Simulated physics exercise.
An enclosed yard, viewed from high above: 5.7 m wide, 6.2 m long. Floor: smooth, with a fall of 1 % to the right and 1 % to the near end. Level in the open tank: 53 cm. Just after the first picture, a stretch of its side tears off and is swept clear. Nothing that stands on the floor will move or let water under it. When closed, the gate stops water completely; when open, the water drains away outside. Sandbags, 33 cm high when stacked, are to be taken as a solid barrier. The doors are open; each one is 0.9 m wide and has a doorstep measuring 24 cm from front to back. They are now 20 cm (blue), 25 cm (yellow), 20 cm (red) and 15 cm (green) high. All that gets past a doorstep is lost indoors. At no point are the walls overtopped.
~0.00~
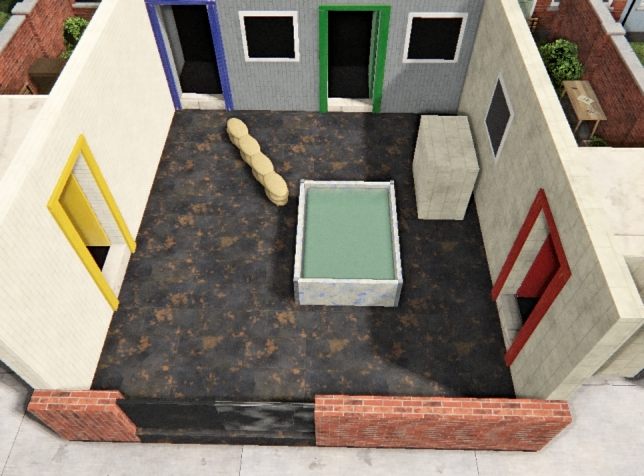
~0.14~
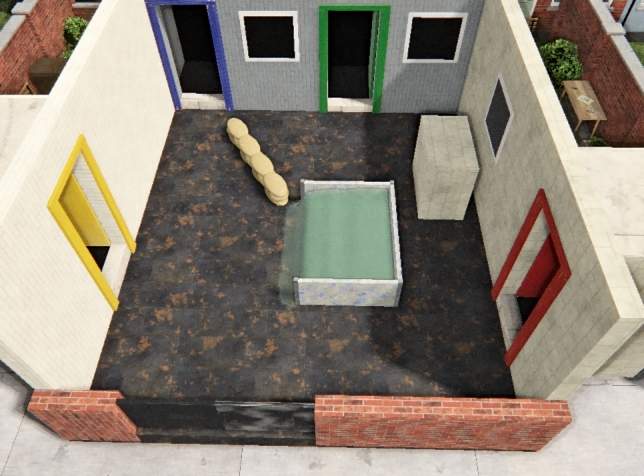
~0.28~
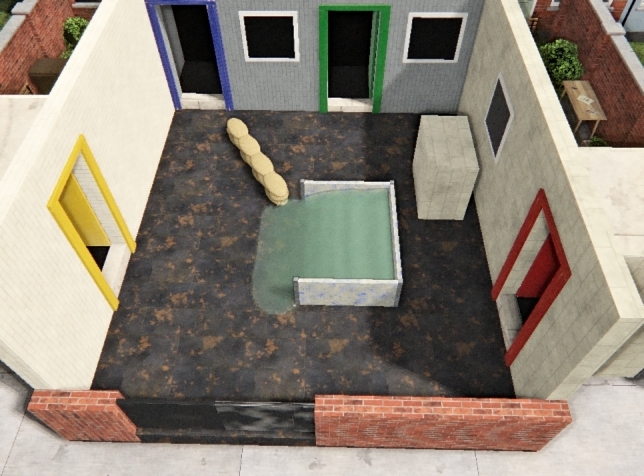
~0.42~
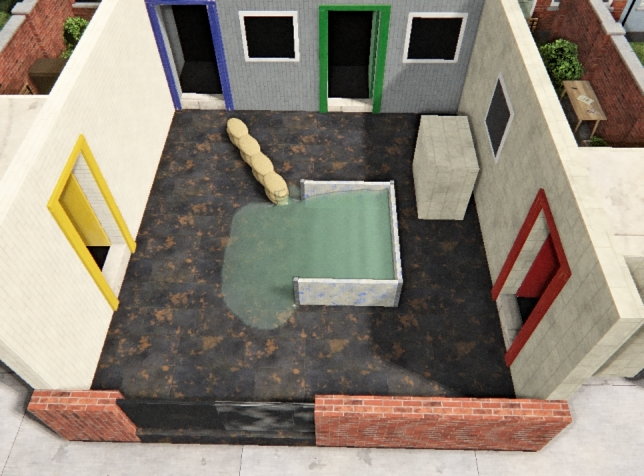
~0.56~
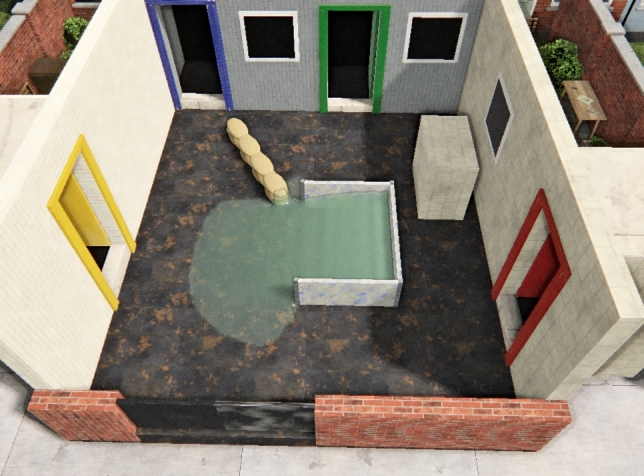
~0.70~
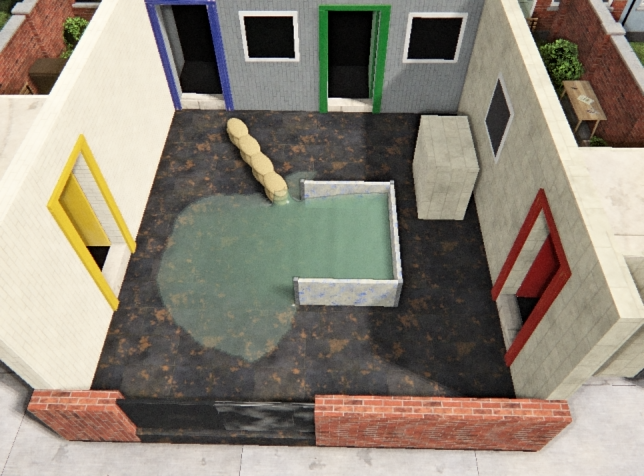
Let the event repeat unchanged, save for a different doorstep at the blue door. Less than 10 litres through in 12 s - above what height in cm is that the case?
Above about 10.5 cm.
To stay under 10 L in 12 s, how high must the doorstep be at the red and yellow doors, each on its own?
You'd want about 8.5 centimetres at red and about 23 centimetres at yellow.
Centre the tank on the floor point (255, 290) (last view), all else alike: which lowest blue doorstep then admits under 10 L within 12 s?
I'd put it at close to 13.0 cm.
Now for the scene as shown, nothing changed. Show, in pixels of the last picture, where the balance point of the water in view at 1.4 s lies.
(265, 253).
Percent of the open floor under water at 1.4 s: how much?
I'd estimate about 30 percent.
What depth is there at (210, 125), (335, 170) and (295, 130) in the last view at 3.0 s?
In that order: 4, 0 and 1 cm.
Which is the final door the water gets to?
I'd say the red door.
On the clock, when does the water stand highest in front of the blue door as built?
Approximately 3.2 s.
After 1.4 s water covers 30 % of the floor, deepest (30 cm) near (131, 256); it has not reached the blue door.
After 3.0 s water covers 40 % of the floor, deepest (28 cm) near (83, 413); 14 cm at the blue door, 0 litres in over its 20 cm doorstep.
After 12.0 s water covers 80 % of the floor, deepest (10 cm) near (514, 424); 1 cm at the blue door, 0 litres in over its 20 cm doorstep.
At the blue door as built, the water arrived by 2.7 s and peaked near 14 cm at 3.2 s.
With a doorstep of 9.5 cm, 15 litres would have come in within the 12 s; with 12.5 cm, 3 litres. So under 10 litres takes about 10.5 cm.
